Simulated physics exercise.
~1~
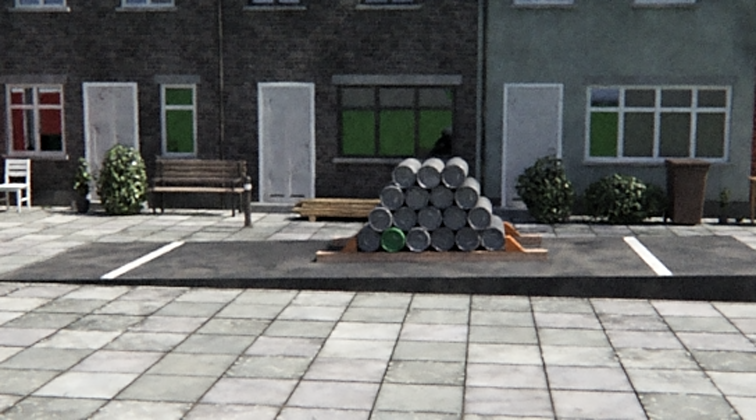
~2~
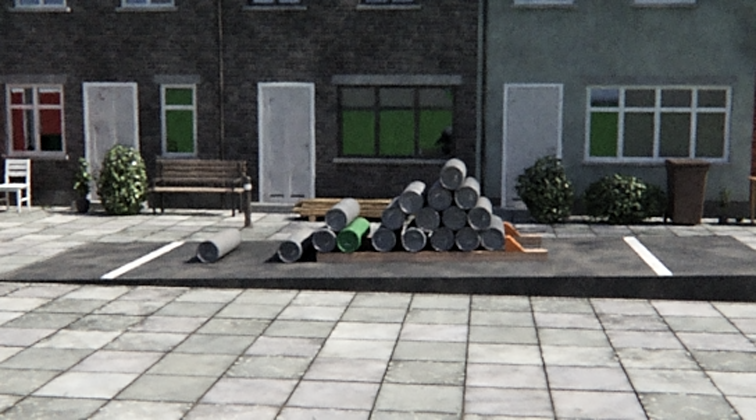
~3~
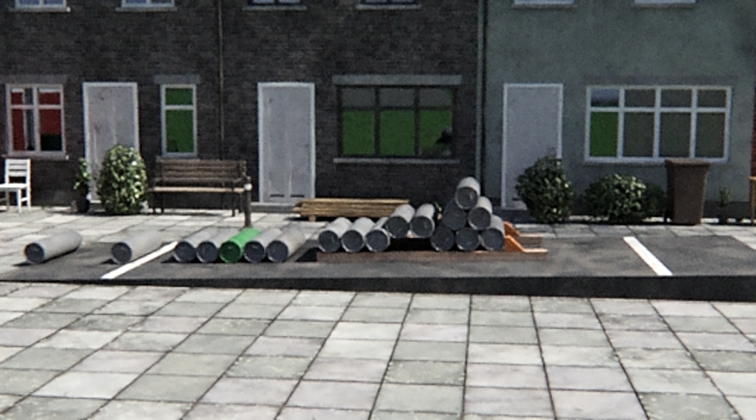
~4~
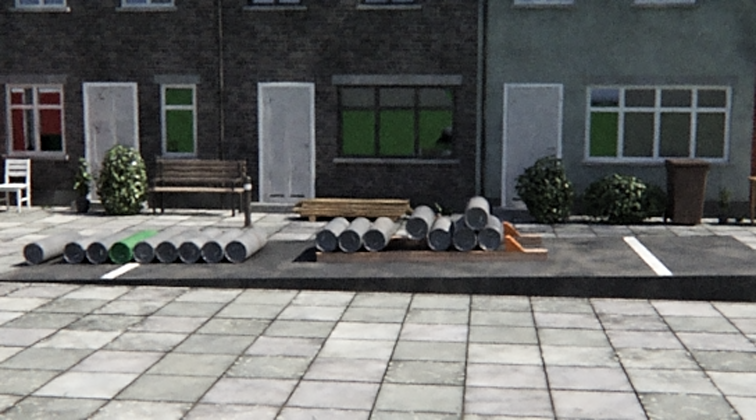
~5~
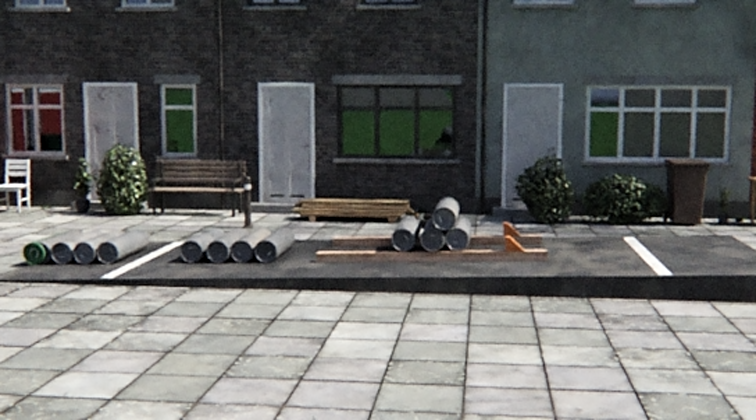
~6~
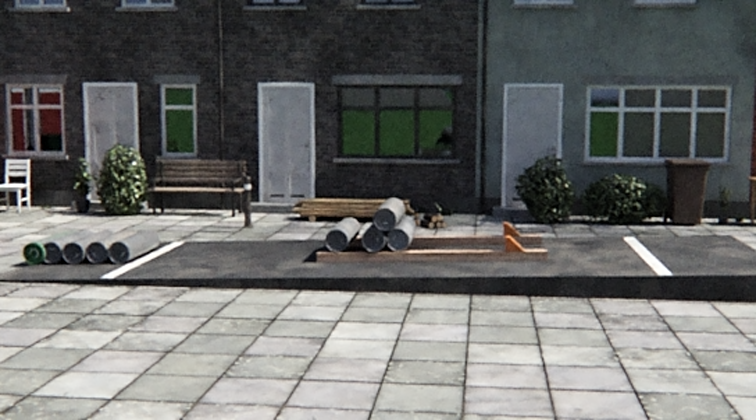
We see a pyramid of grey cylinders with one green one stacked outside a row of houses. The pile collapses leftward and cylinders roll away across the asphalt, until the green one rests beyond the left white line beside four grey ones, with a small heap remaining on the timbers.
